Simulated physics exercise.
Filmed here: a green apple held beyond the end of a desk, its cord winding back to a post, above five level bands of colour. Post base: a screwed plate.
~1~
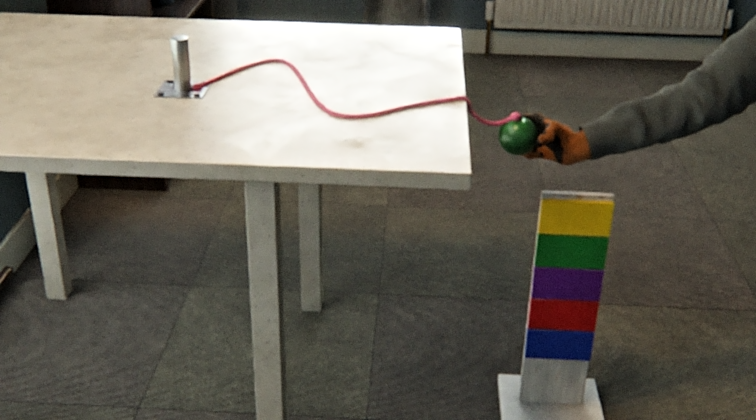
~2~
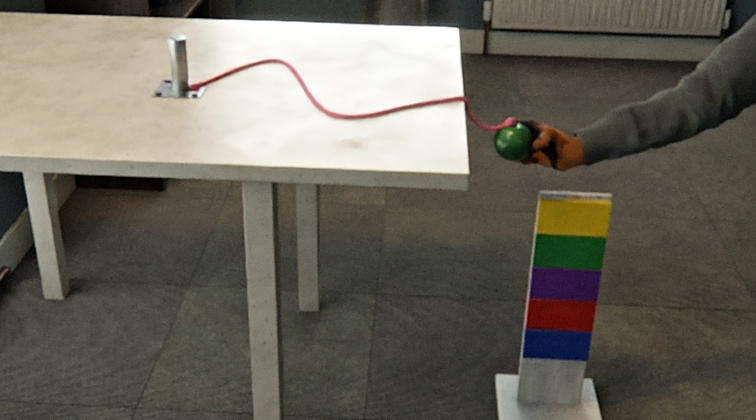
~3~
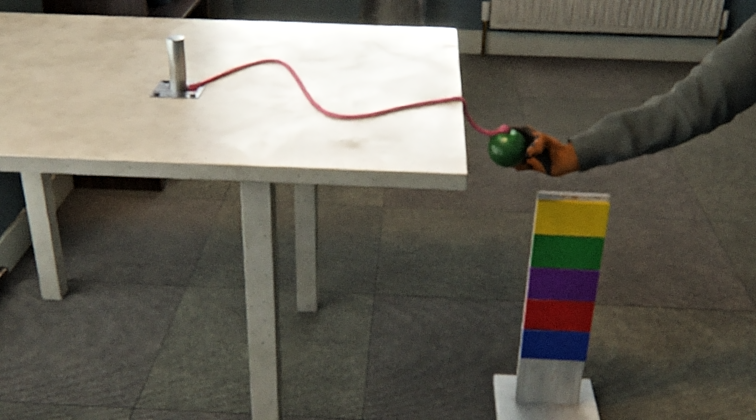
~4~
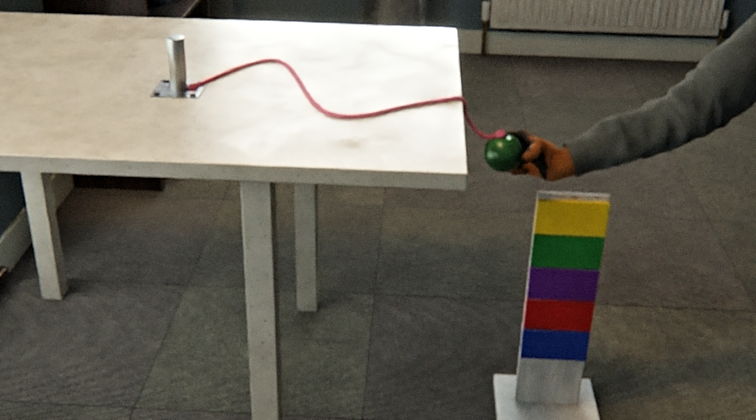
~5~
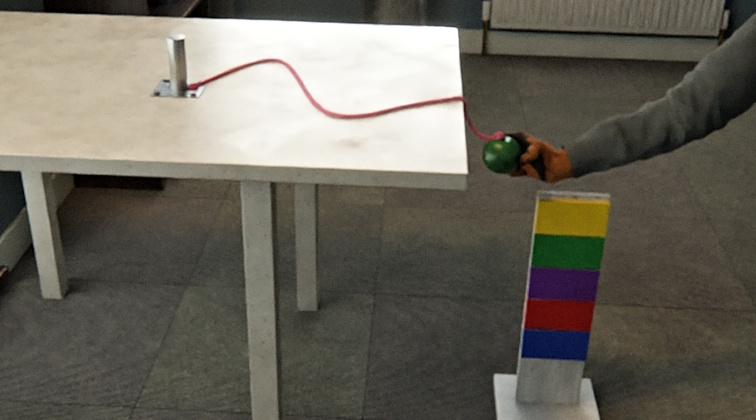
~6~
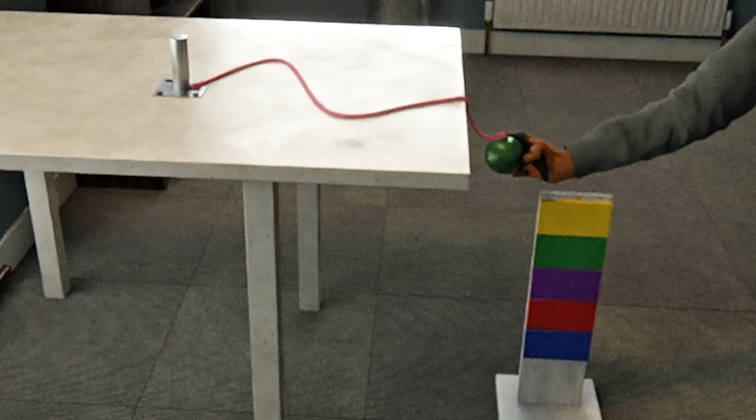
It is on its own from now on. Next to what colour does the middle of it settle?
Next to red.
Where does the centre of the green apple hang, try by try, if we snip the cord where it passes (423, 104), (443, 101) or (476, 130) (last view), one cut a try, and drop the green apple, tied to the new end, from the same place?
Approximate pixels, cut by cut: (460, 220); (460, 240); (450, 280).
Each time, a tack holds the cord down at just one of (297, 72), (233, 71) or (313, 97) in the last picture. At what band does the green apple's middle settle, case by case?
Answer: Green, purple and yellow, in that order.
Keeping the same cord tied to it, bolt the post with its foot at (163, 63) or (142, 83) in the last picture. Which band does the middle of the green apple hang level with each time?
Answer, in order: Purple, purple.
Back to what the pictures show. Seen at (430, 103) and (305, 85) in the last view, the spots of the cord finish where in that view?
Around (456, 198); the other one around (400, 89).
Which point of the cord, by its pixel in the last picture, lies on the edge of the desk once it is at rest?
You'll find it close to (324, 109).
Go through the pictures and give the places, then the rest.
In the first picture, green apple (518, 136); yellow (576, 219); green (572, 253); purple (567, 285); red (563, 316); blue (559, 346).
In the second picture, green apple (513, 142); cord through (222, 76) (285, 63) (308, 93) (357, 117) (435, 102).
In the third picture, green apple (508, 148).
In the fourth picture, green apple (503, 153); cord through (220, 75) (283, 63) (306, 92) (355, 117) (433, 102).
In the fifth picture, green apple (502, 155).
In the sixth picture, green apple (504, 155); cord through (223, 75) (286, 62) (309, 92) (358, 116) (436, 102).
Soon after, apple near (489, 283); level with purple.
Then, apple near (428, 280); level with red.
Further on, apple near (461, 301); level with red.
At rest, apple near (450, 298); level with red. Its middle rests at the red band.
